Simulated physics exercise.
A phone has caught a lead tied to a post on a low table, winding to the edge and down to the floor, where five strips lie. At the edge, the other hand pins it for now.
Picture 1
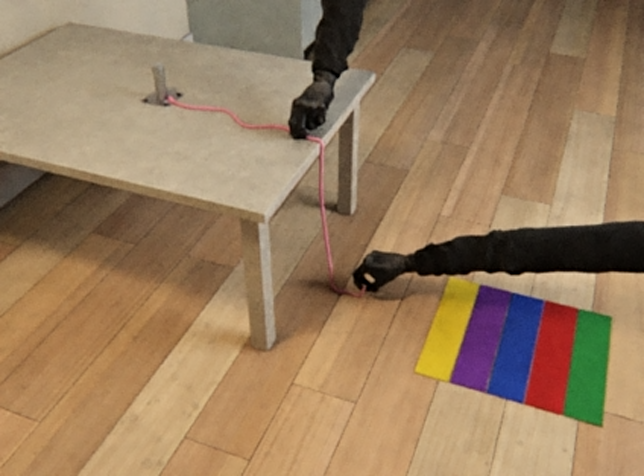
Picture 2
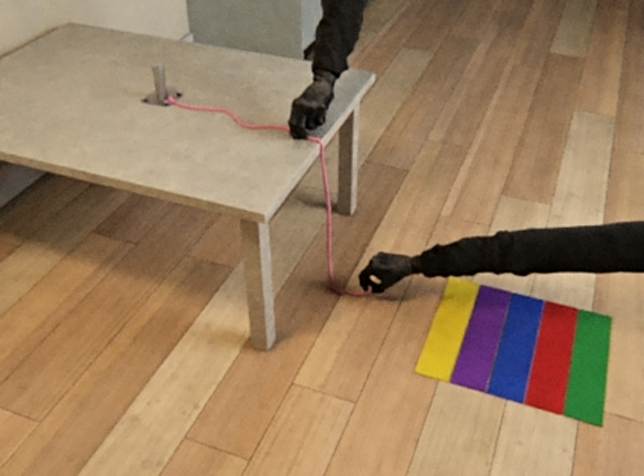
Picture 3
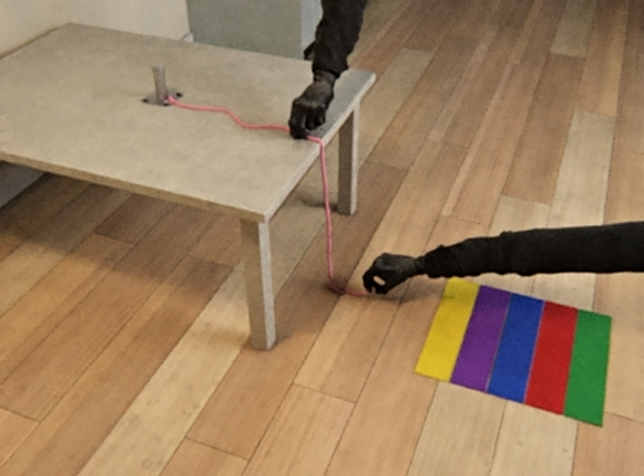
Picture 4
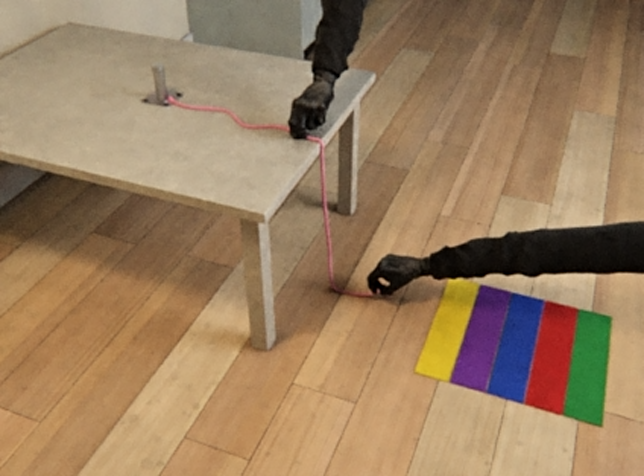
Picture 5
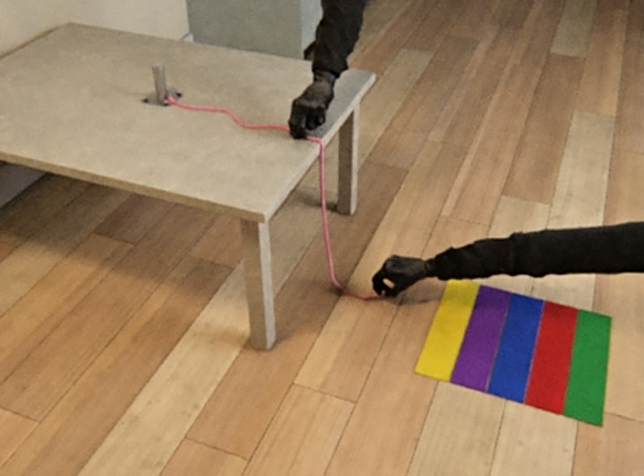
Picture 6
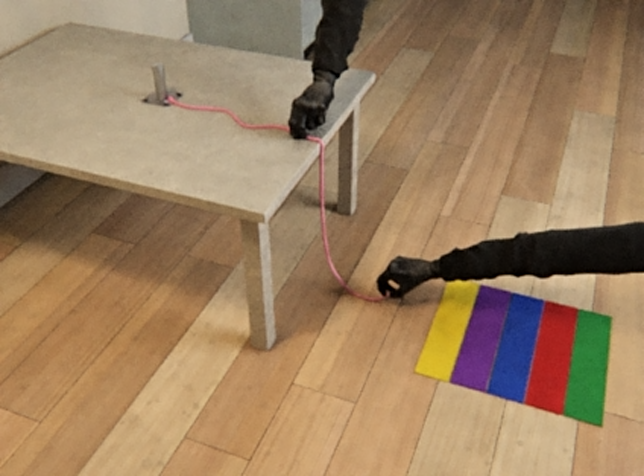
Black-gloved hand drawing the end of a pink cord slightly right above the floor, while another pins it at the table edge.
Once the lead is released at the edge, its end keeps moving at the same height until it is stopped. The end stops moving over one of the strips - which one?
The purple strip.
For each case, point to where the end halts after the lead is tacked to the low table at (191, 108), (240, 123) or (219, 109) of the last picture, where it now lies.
Taking the tries in turn: (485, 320), (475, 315) and (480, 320).
Early on, end near (413, 300); short of the strips.
Midway, end near (458, 312); over yellow.
At the end of the slack, end near (486, 319); over purple. The purple one.
